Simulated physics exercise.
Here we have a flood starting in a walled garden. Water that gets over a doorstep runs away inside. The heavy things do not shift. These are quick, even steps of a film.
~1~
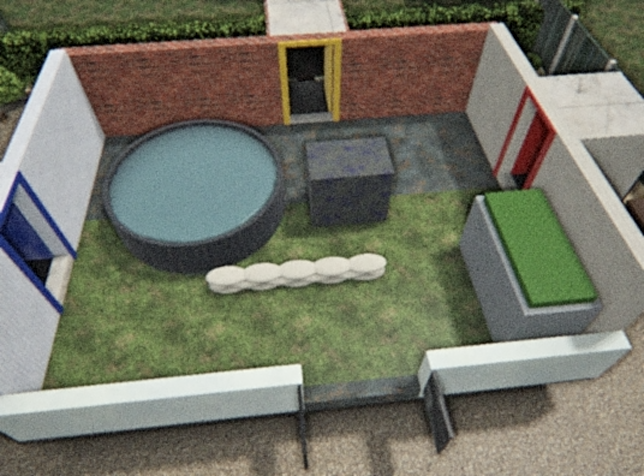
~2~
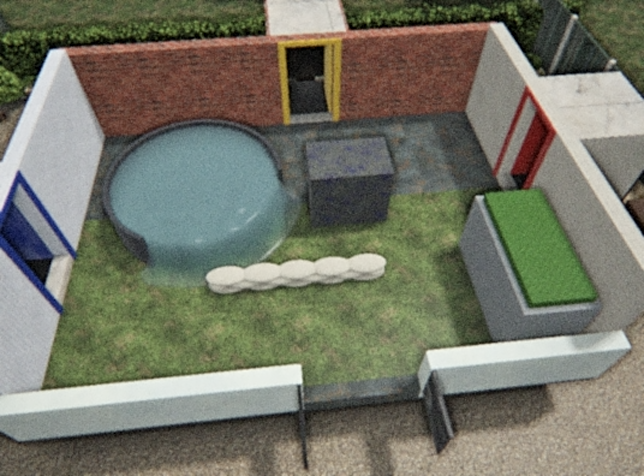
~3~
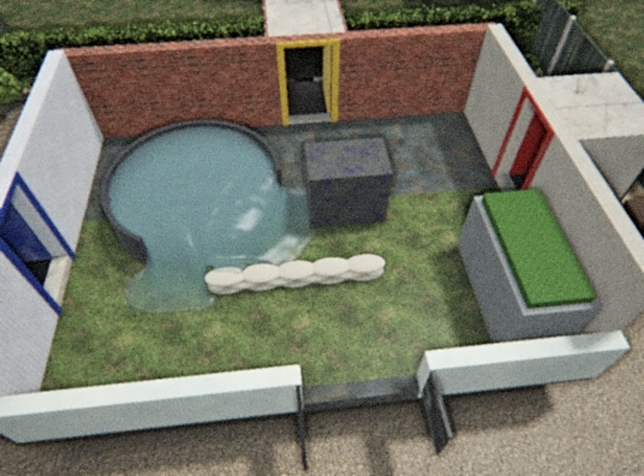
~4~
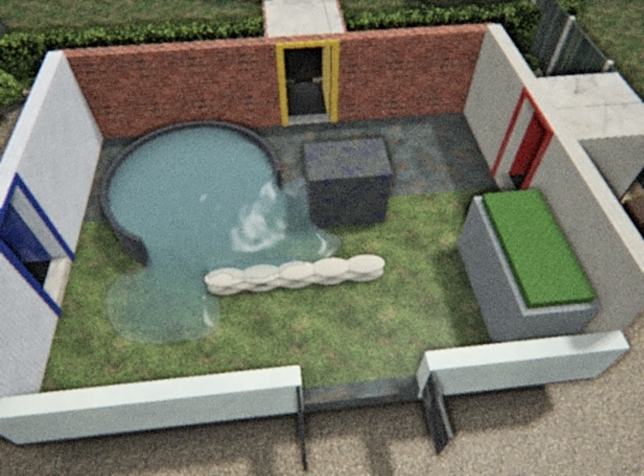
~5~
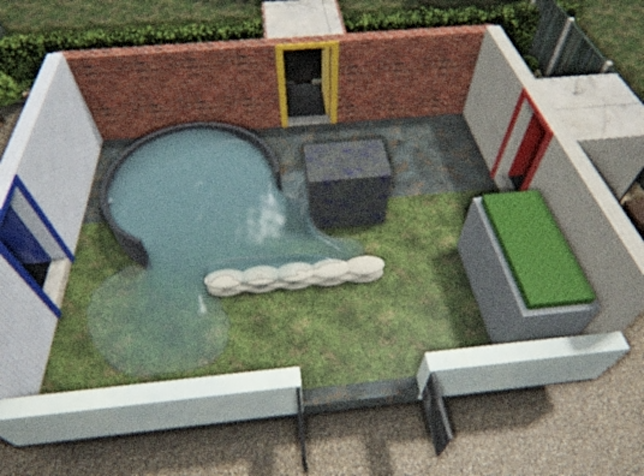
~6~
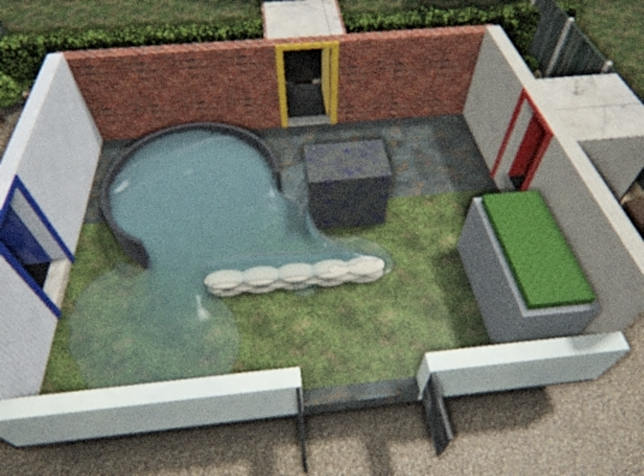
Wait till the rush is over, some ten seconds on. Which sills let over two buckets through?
The blue door stays under that; the red door takes more than that; the yellow door takes more than that.
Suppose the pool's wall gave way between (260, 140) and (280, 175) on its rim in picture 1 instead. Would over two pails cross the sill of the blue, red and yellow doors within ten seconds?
In short: The blue door stays under, the red door floods, the yellow door lets more in.
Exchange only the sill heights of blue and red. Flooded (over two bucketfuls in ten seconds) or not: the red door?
One by one: The red door holds.
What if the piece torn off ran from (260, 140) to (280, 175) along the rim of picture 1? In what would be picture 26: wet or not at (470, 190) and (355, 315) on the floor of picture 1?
In turn: Wet, clear.
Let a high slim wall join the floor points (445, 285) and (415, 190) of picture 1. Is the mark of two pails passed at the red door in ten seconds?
My reading: Red holds.
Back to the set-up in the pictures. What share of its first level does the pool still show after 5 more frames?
Near 56 in a hundred.
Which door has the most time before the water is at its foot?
It is the door marked red.
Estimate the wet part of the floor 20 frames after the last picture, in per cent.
I make it 85 per cent.
A moment on, water covers 45 % of the floor; the blue door not reached, the red door not reached, the yellow door wet at the sill, nothing in.
Next, water covers 60 % of the floor; the blue door wet at the sill, nothing in, the red door wet at the sill, nothing in, the yellow door under two buckets in.
Then, water covers 85 % of the floor; the blue door wet at the sill, nothing in, the red door over two buckets in, the yellow door over two buckets in.
Later, water covers 95 % of the floor; the blue door wet at the sill, nothing in, the red door over two buckets in, the yellow door far over two buckets in.
In the end, water covers 95 % of the floor; the blue door wet at the sill, nothing in, the red door over two buckets in, the yellow door far over two buckets in.
